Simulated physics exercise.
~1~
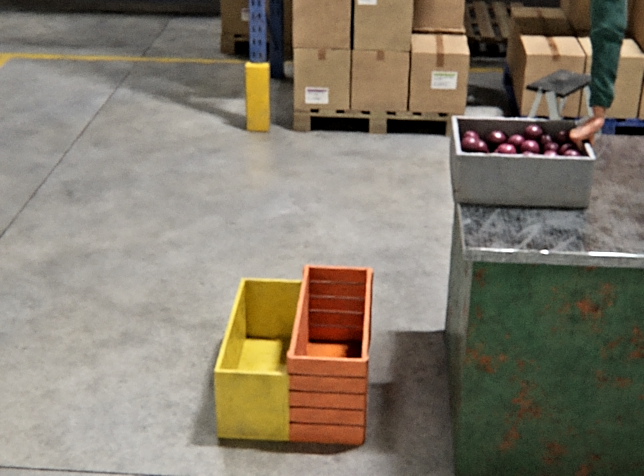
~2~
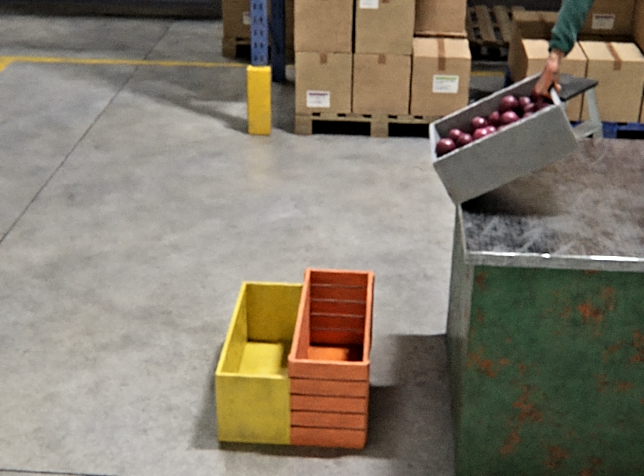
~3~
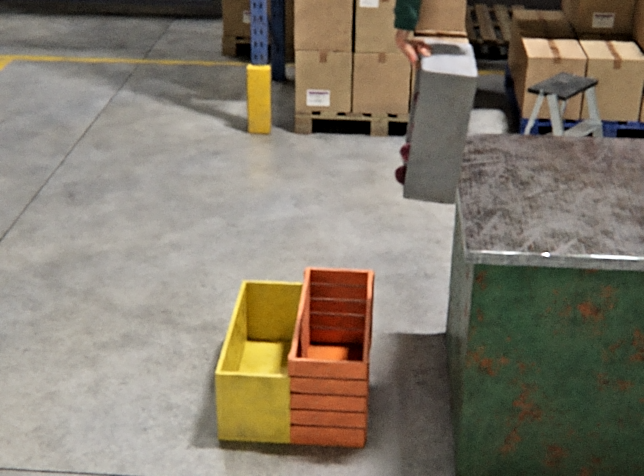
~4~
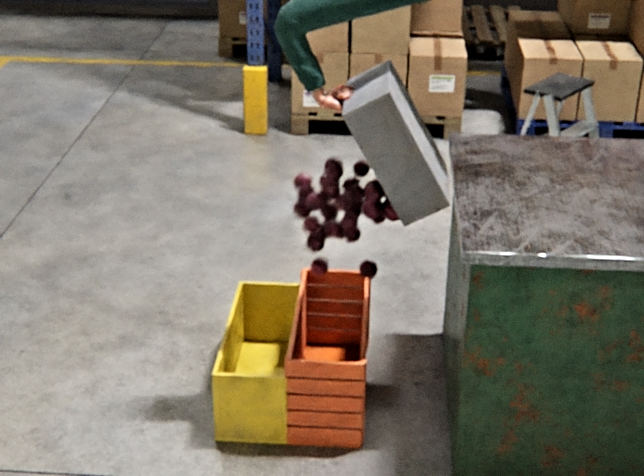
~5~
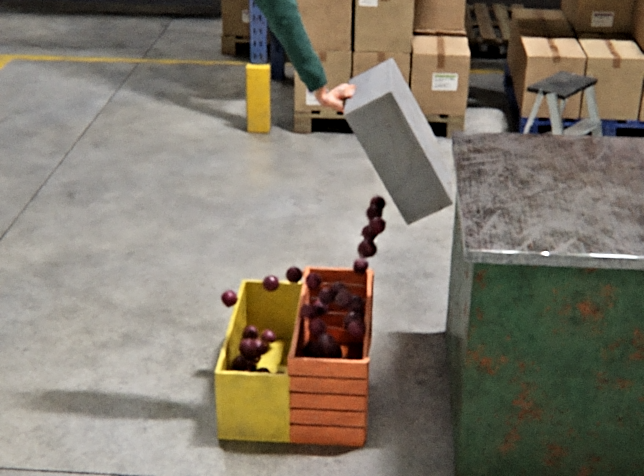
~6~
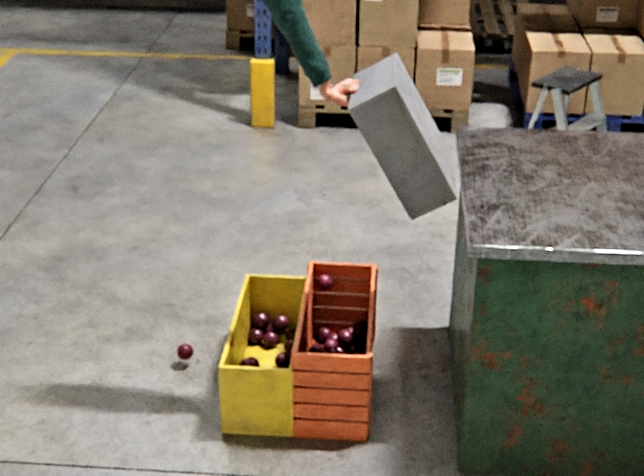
The footage shows a hand tipping a grey tote of dark red onions off the end of a bench, spilling them into an orange tub and a yellow box below. More settle in the orange tub than the yellow box, while one lies on the floor beyond.
